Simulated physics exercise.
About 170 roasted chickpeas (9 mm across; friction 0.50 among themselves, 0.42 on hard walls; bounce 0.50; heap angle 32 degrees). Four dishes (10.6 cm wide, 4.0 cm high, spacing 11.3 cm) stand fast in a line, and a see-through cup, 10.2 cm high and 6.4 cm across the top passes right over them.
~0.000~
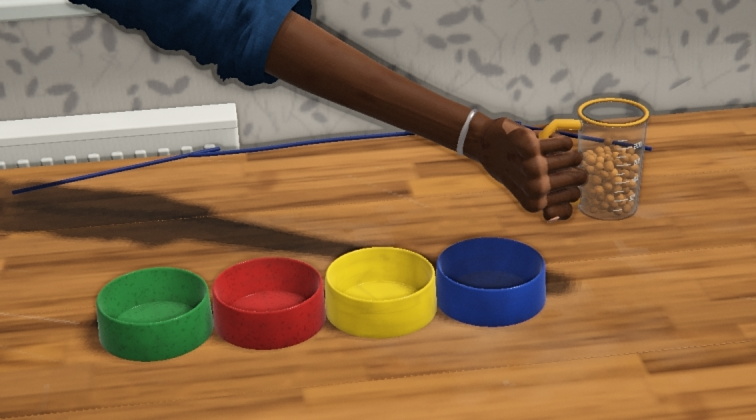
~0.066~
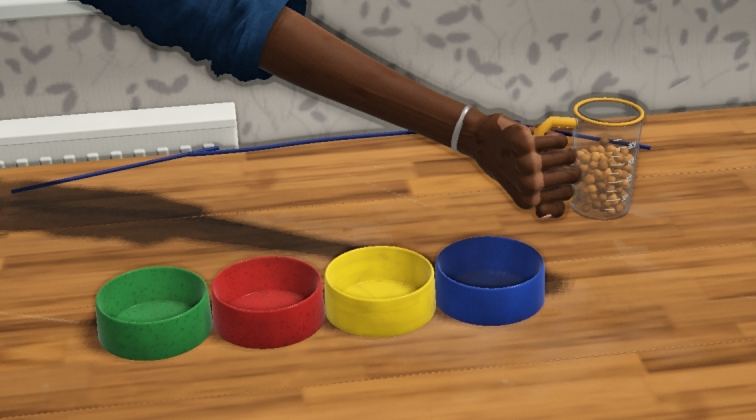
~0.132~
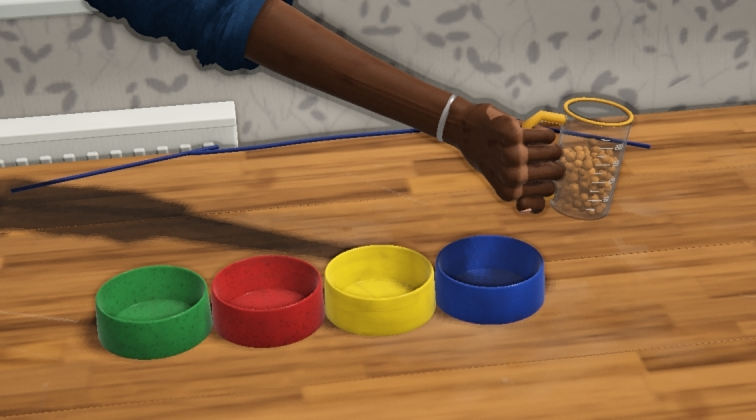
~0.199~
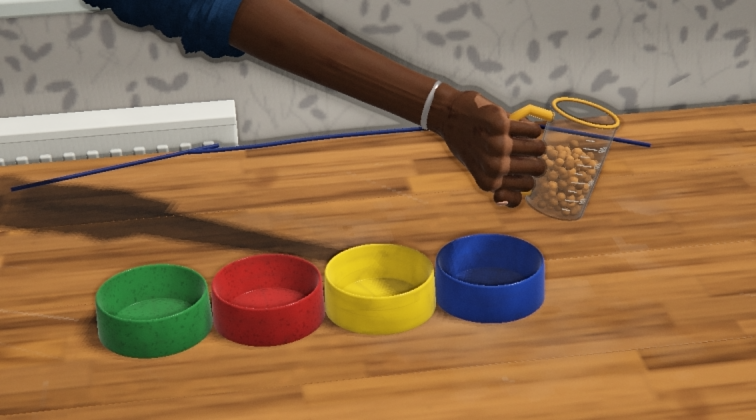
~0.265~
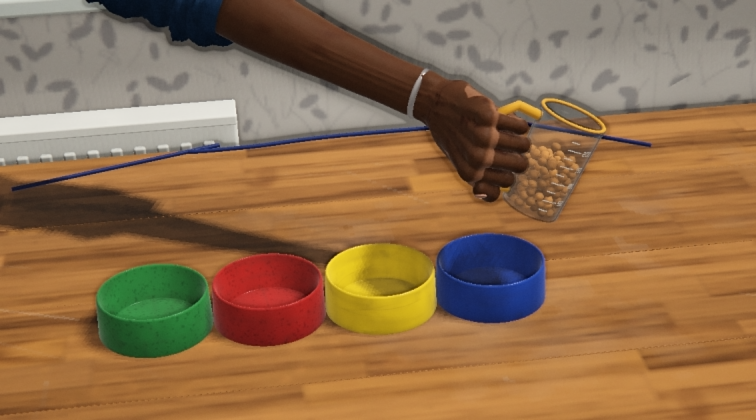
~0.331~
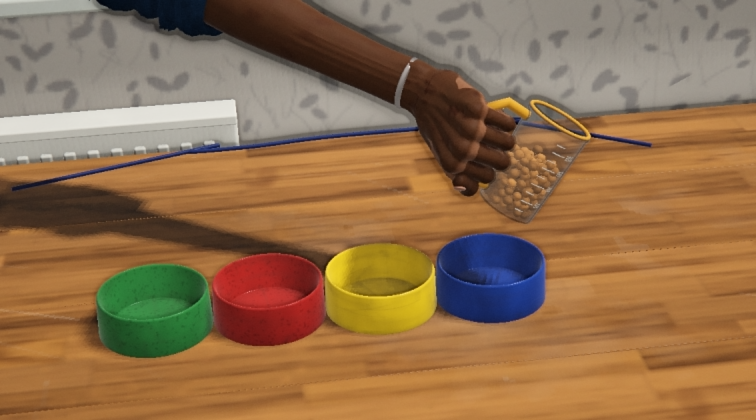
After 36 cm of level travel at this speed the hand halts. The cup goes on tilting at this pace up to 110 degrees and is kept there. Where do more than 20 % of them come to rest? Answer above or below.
Red: Above, blue: Below, green: Below, yellow: Above, counter: Below.
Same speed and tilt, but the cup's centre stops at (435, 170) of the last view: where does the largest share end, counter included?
Most goes to: Blue.
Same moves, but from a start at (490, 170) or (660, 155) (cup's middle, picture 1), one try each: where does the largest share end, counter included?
Most goes to: Green, then yellow.
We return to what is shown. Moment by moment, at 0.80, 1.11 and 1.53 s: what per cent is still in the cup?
About 100, 90, 45.
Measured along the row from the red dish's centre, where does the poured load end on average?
About 5 cm to its right.
Then, at 0.80 s, tilt 84 degrees; cup holds 100 %.
After 1.11 s, tilt 110 degrees; cup holds 90 %, yellow 5 %.
Then, at 1.53 s, tilt 110 degrees; cup holds 45 %, red 20 %, yellow 30 %.
By 2.9 s all is still; red 50 %, blue 0 %, green 0 %, yellow 35 %, counter 10 %.
